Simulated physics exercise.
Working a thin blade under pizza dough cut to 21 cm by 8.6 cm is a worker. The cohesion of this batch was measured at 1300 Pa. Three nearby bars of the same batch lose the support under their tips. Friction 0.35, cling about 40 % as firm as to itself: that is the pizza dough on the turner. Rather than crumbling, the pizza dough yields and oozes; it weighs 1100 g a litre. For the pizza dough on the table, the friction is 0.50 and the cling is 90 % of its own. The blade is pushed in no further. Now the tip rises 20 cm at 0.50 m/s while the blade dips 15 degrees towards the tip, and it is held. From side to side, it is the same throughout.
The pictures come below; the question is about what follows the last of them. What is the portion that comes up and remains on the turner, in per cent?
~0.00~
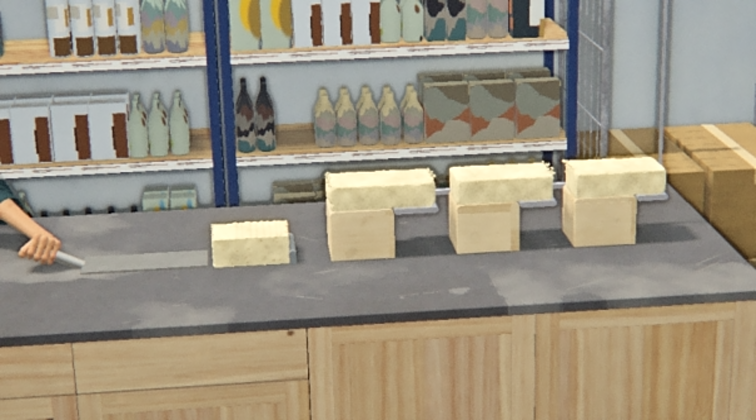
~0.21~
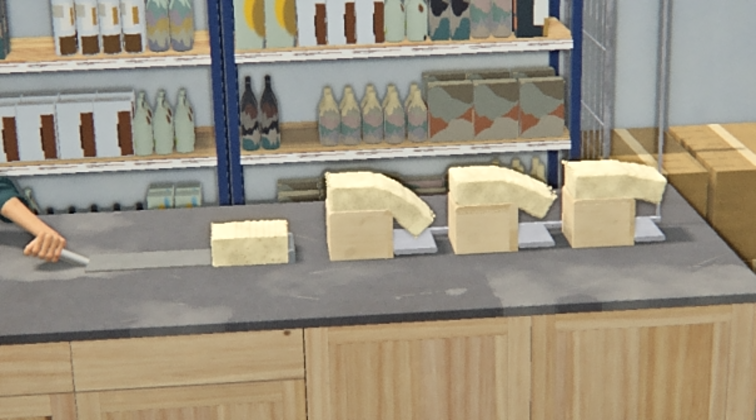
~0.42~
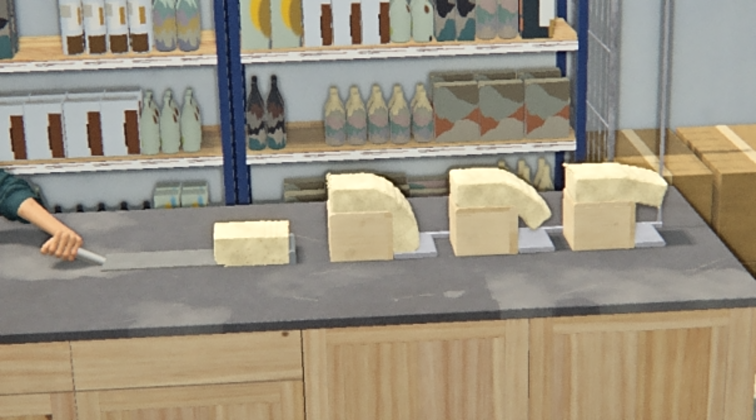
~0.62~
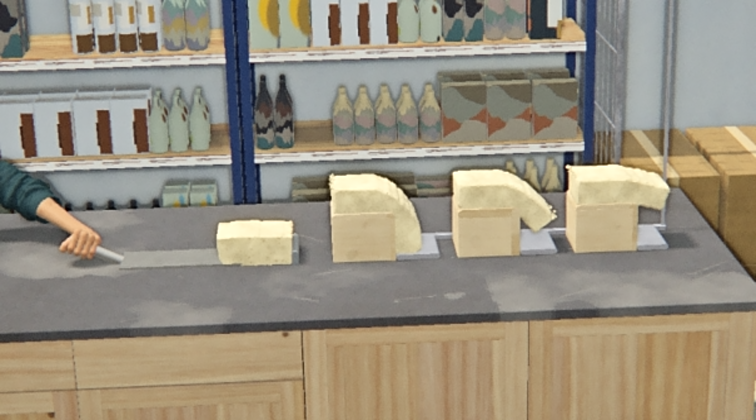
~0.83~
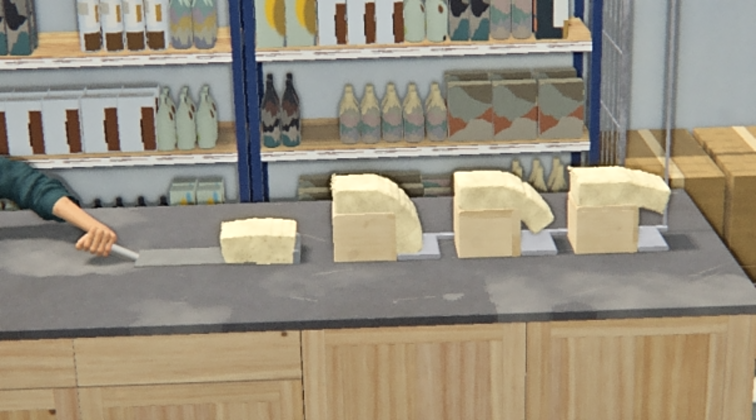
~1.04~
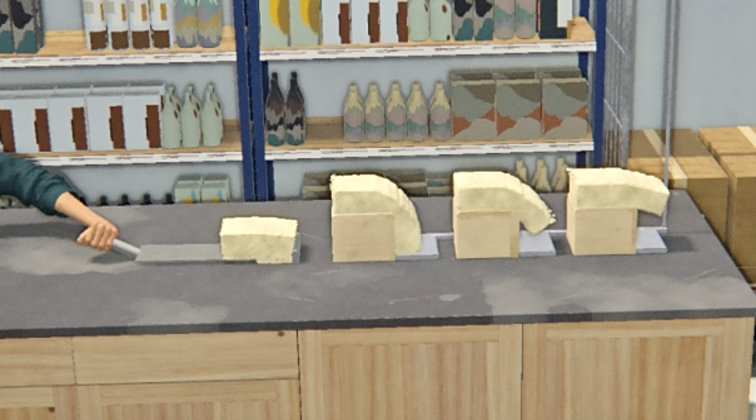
32 %, roughly.
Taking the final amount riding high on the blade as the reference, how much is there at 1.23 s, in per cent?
The figure is about 110 %.
By 1.23 s, the tip is 9.8 cm up.
By 1.45 s, the tip is 20 cm up and 35 % is riding high on the blade.
By 1.68 s, the tip is 20 cm up and 32 % is riding high on the blade.
By 1.90 s, the tip is 20 cm up and 32 % is riding high on the blade.
By 2.70 s, at the end, the tip is 20 cm up and 32 % is riding high on the blade.
